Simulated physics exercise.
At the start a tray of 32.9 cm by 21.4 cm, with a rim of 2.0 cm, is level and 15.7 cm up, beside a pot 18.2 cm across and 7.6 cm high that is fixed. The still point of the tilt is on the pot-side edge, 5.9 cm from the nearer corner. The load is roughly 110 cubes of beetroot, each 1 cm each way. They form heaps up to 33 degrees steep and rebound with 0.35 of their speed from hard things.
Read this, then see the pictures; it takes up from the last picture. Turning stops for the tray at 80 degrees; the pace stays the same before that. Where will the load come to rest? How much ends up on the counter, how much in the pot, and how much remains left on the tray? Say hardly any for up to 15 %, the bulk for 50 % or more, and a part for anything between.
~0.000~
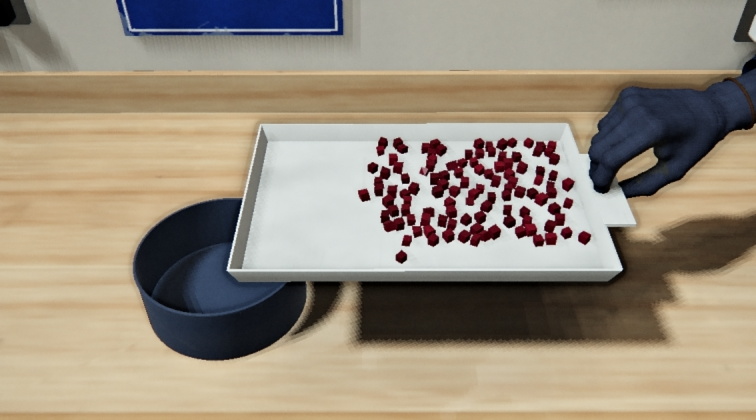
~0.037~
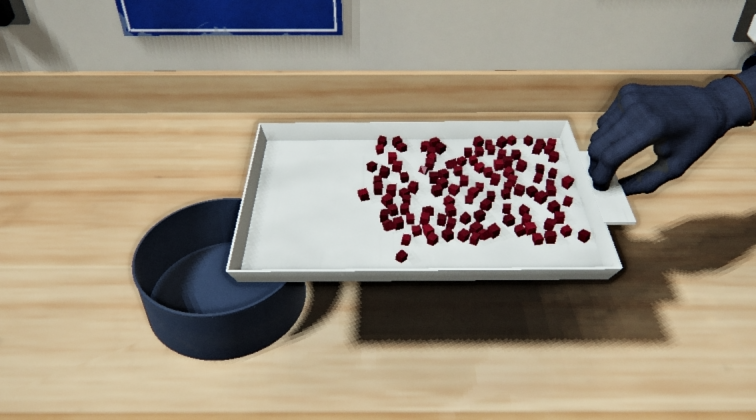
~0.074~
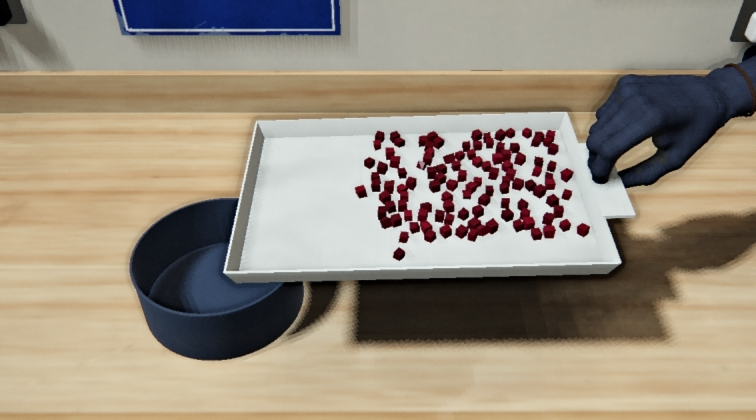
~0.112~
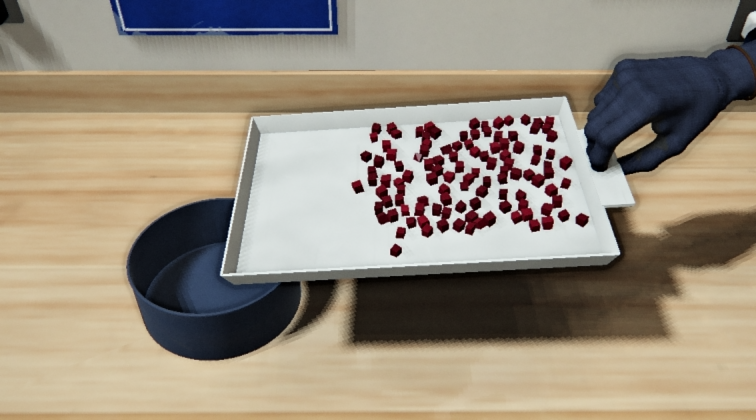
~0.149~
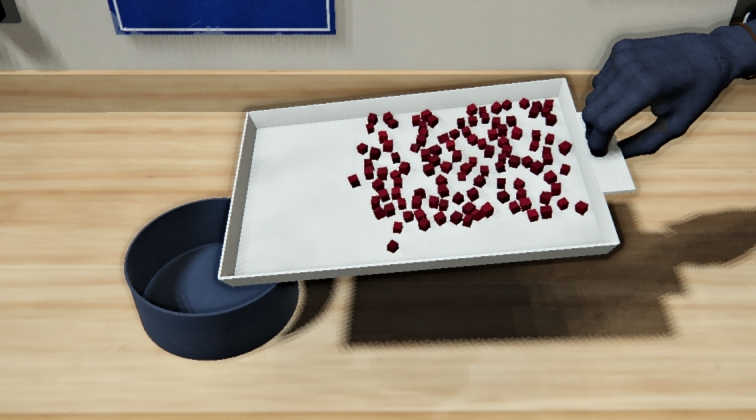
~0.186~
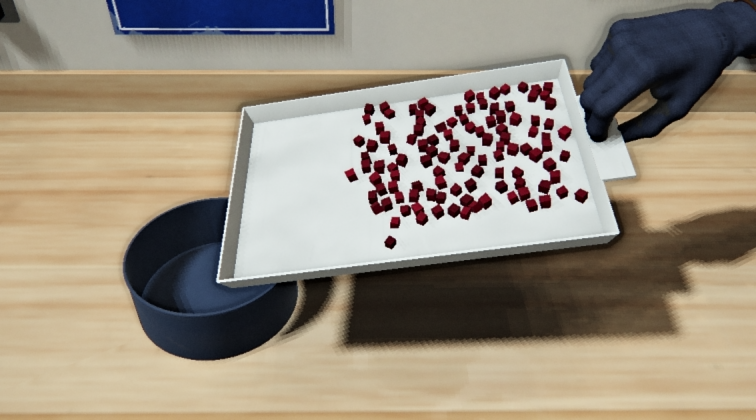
By place: Counter the bulk, pot hardly any, tray hardly any.
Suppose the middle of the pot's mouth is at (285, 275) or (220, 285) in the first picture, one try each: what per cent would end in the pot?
Roughly 5 per cent, then 30 per cent.
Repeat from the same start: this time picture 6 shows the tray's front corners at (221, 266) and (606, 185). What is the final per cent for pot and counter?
Pot 80; counter 20.
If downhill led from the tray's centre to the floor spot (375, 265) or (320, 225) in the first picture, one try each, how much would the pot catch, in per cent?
About 0 and 25 per cent.
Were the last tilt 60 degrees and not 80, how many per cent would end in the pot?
The pot would get around 0 per cent.
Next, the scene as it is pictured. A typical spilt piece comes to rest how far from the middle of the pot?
Close to 20 cm, give or take.
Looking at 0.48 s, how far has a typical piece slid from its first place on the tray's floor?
By then it sits near 1 cm from where it began.
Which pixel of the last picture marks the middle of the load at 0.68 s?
Near pixel (292, 238).
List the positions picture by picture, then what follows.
The first picture shows tray tilt 0 degrees, front corners at (236, 265) and (613, 265); middle of the pieces at (474, 195); pot at (219, 251).
The second picture shows tray tilt 1 degrees, front corners at (235, 266) and (613, 263); middle of the pieces at (473, 193).
The third picture shows tray tilt 3 degrees, front corners at (232, 267) and (612, 258); middle of the pieces at (471, 188).
The fourth picture shows tray tilt 6 degrees, front corners at (229, 269) and (610, 249), lowest corner left front; middle of the pieces at (469, 179).
The fifth picture shows tray tilt 10 degrees, front corners at (226, 272) and (609, 238), lowest corner left front; middle of the pieces at (466, 169).
The sixth picture shows tray tilt 14 degrees, front corners at (225, 275) and (609, 228), lowest corner left front; middle of the pieces at (464, 159); pot at (210, 251). Its pace works out near 110 degrees a second.
After 0.48 s, tilt 46 degrees; the tray holds 100 %, the pot 0 %.
After 0.68 s, tilt 68 degrees; the tray holds 100 %, the pot 0 %.
After 1.00 s, tilt 80 degrees; the tray holds 5 %, the pot 0 %.
At rest (2.1 s), counter 95 %, pot 0 %, tray 5 %.
